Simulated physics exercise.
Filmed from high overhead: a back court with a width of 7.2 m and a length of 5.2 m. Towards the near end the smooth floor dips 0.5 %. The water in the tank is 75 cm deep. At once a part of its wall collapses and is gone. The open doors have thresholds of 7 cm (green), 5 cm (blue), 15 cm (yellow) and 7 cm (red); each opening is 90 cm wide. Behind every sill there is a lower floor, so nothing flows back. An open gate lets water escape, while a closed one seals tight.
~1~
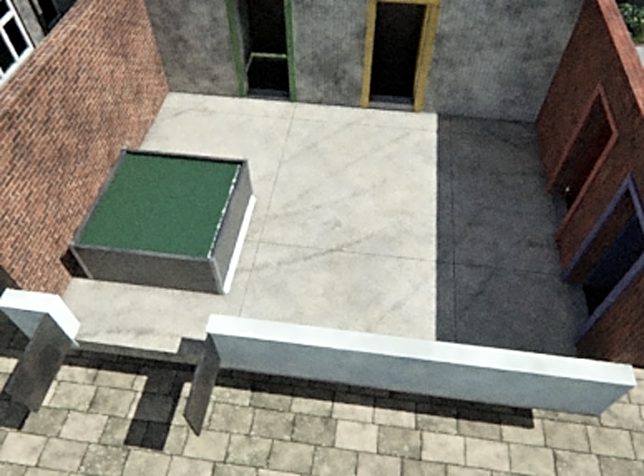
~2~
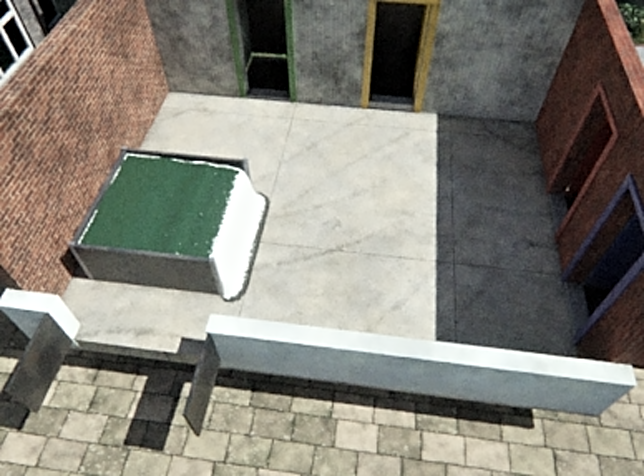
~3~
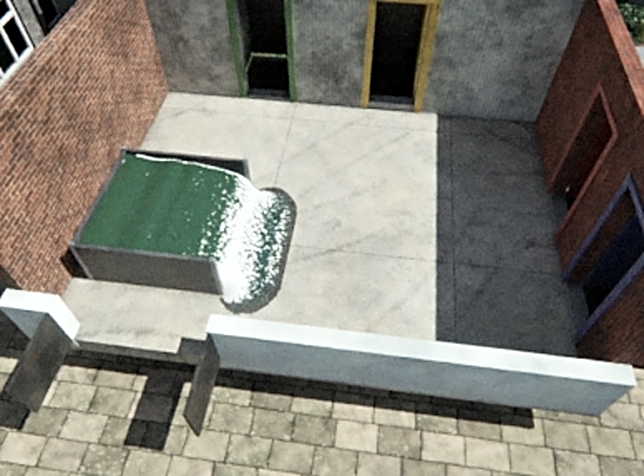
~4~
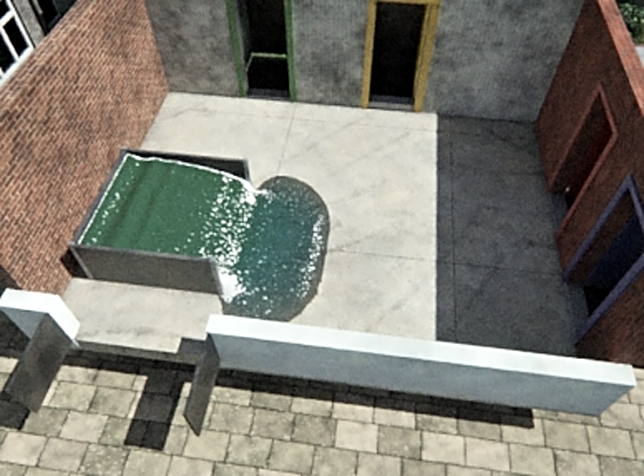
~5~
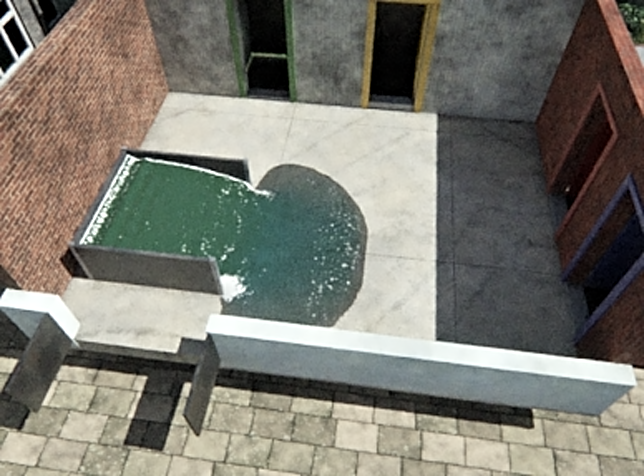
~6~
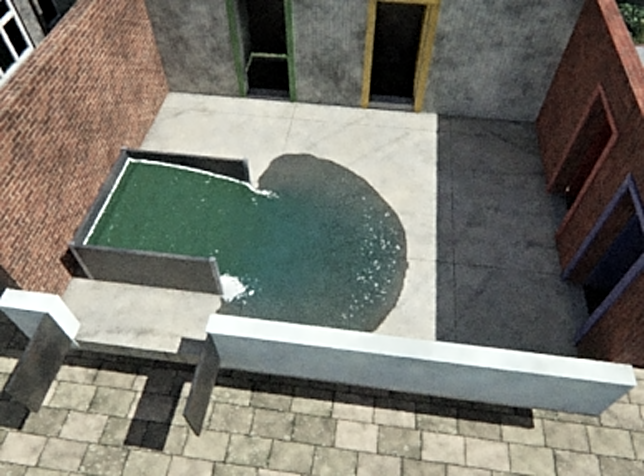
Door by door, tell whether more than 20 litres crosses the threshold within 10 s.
Outcome: Green door: The total remains smaller than the cap; blue door: The total grows larger than the cap; yellow door: The total remains smaller than the cap; red door: The total grows larger than the cap.
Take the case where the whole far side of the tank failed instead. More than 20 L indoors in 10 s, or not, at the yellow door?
Compared with the limit, yellow is less.
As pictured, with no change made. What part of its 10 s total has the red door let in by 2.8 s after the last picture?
Fraction in by then: Around 65 per cent.
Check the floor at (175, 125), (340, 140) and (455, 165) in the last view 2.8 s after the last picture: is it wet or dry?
Listed in sequence, the spots are bone dry, drenched and drenched.
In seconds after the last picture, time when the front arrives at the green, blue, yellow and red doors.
Times: Green 6.0 seconds, blue 0.6 seconds, yellow 1.5 seconds, red 0.8 seconds.
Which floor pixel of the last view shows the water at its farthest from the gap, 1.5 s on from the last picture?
Near (532, 154).
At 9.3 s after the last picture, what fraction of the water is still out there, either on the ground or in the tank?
I'd put it at some 74 percent still there.
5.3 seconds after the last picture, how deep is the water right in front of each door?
Door by door, in cm: Green reads 0, blue reads 11, yellow reads 9, red reads 11.
Then, 0.7 s after the last picture water covers 50 % of the floor and is deepest (30 cm) near (236, 264); green door not reached, blue door 8 cm at the sill, 0 L in, yellow door not reached, red door not reached.
Then, 1.5 s after the last picture water covers 65 % of the floor and is deepest (44 cm) near (570, 385); green door not reached, blue door 21 cm at the sill, 79 L in, yellow door 2 cm at the sill, 0 L in, red door 21 cm at the sill, 36 L in.
Then, 2.8 s after the last picture water covers 65 % of the floor and is deepest (26 cm) near (566, 359); green door not reached, blue door 24 cm at the sill, 282 L in, yellow door 4 cm at the sill, 0 L in, red door 18 cm at the sill, 136 L in.
Then, 5.3 s after the last picture water covers 65 % of the floor and is deepest (15 cm) near (527, 128); green door not reached, blue door 11 cm at the sill, 427 L in, yellow door 9 cm at the sill, 0 L in, red door 11 cm at the sill, 193 L in.
Then, 9.3 s after the last picture water covers 95 % of the floor and is deepest (13 cm) near (145, 139); green door 4 cm at the sill, 0 L in, blue door 6 cm at the sill, 461 L in, yellow door 5 cm at the sill, 0 L in, red door 7 cm at the sill, 203 L in.
